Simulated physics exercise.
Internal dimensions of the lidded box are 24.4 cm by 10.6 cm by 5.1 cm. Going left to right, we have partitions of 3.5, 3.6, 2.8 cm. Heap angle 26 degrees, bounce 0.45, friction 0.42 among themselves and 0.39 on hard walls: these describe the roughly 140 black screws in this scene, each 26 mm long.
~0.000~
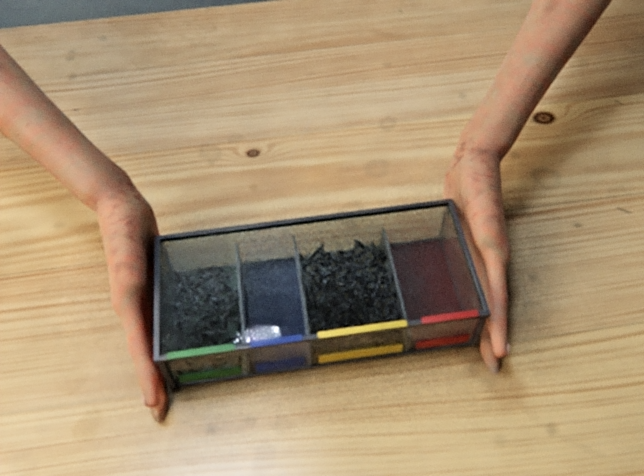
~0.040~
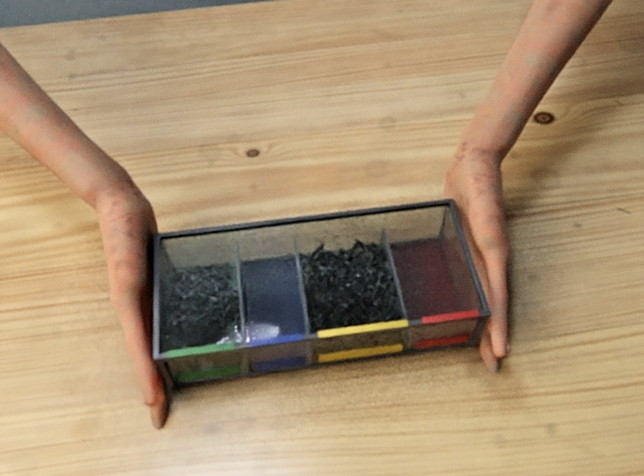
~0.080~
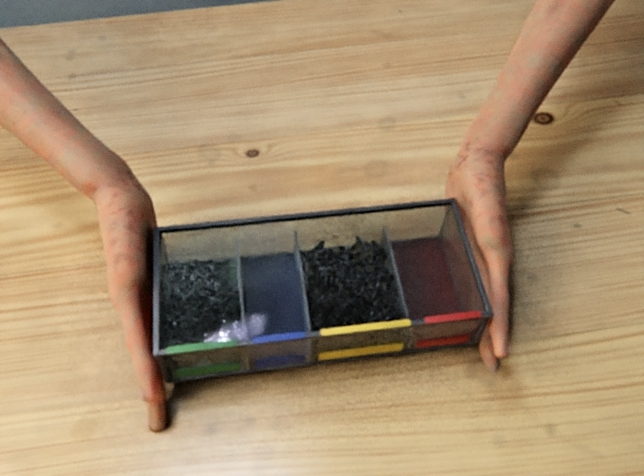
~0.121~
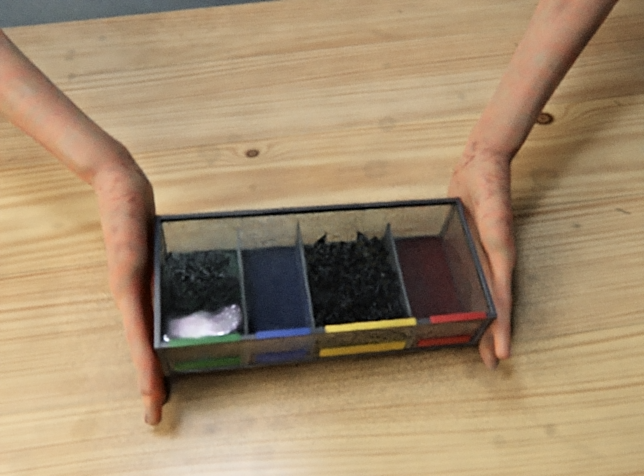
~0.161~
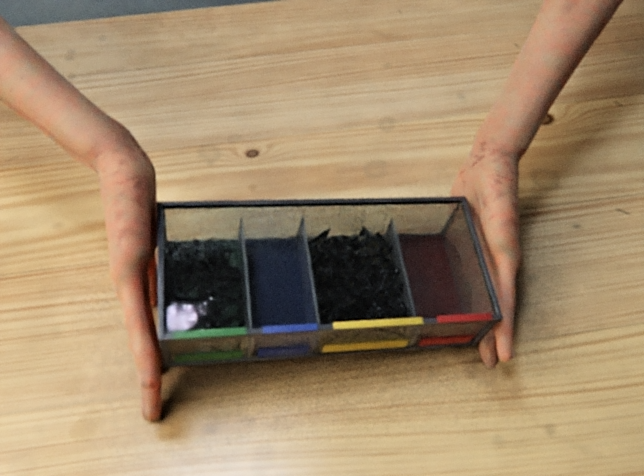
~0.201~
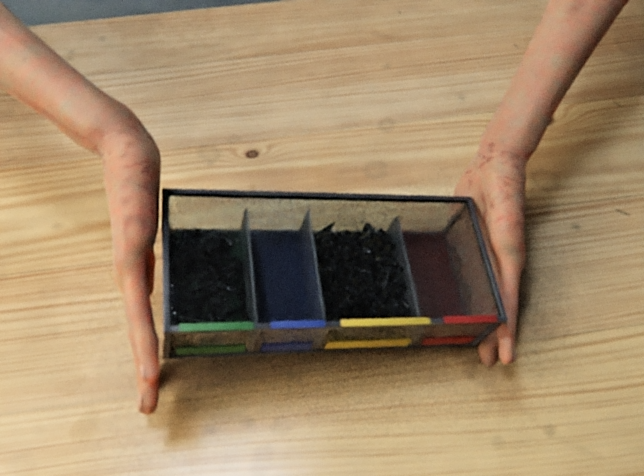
Two hands hold a clear, dark-edged box by its ends above a pale wooden tabletop, seen from above at a steady angle. Its four compartments, marked green, blue, yellow and red from left to right, show small black pieces heaped in the green and yellow ones only. The hands slowly, then more quickly, raise the left end, tilting the box slightly, while a bright reflection slides left and disappears.
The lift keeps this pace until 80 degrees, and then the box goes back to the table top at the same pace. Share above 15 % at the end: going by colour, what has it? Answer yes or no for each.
Red: Yes, blue: No, green: Yes, yellow: Yes.
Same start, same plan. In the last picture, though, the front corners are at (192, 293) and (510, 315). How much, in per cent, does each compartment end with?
Red = 30 %, blue = 5 %, green = 20 %, yellow = 40 %.
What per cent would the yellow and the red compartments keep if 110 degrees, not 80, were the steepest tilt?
Yellow: 20; red: 50 (per cent).
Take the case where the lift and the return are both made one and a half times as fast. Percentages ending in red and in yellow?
Per cent held - red: 35, yellow: 30.
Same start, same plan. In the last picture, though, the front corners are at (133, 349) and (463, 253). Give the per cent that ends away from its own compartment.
In that case some 15 per cent.
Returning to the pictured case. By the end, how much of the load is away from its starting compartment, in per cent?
My estimate is some 35 per cent.
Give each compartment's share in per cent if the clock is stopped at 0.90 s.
Red = 5, blue = 0, green = 35, yellow = 60 (per cent).
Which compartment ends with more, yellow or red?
The yellow compartment ends up with more.
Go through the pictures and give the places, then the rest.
In the first frame, box tilt 0 degrees, front corners at (160, 357) and (484, 312); green 35 %, yellow 65 %.
In the second frame, box tilt 1 degrees, front corners at (160, 355) and (485, 312).
In the third frame, box tilt 3 degrees, front corners at (160, 351) and (487, 313).
In the fourth frame, box tilt 6 degrees, front corners at (161, 344) and (491, 314), lowest corner right front.
In the fifth frame, box tilt 11 degrees, front corners at (165, 335) and (496, 315), lowest corner right front.
In the sixth frame, box tilt 15 degrees, front corners at (170, 327) and (501, 318), lowest corner right front; green 35 %, yellow 65 %. Its pace works out near 105 degrees a second.
Then, at 0.90 s, tilt 80 degrees; red 5 %, green 35 %, yellow 60 %.
Then, at 1.37 s, tilt 34 degrees; red 30 %, blue 5 %, green 25 %, yellow 40 %.
After 1.90 s, tilt 0 degrees; red 30 %, blue 5 %, green 25 %, yellow 40 %.
In the end, at 2.4 s, red 30 %, blue 5 %, green 25 %, yellow 40 %.
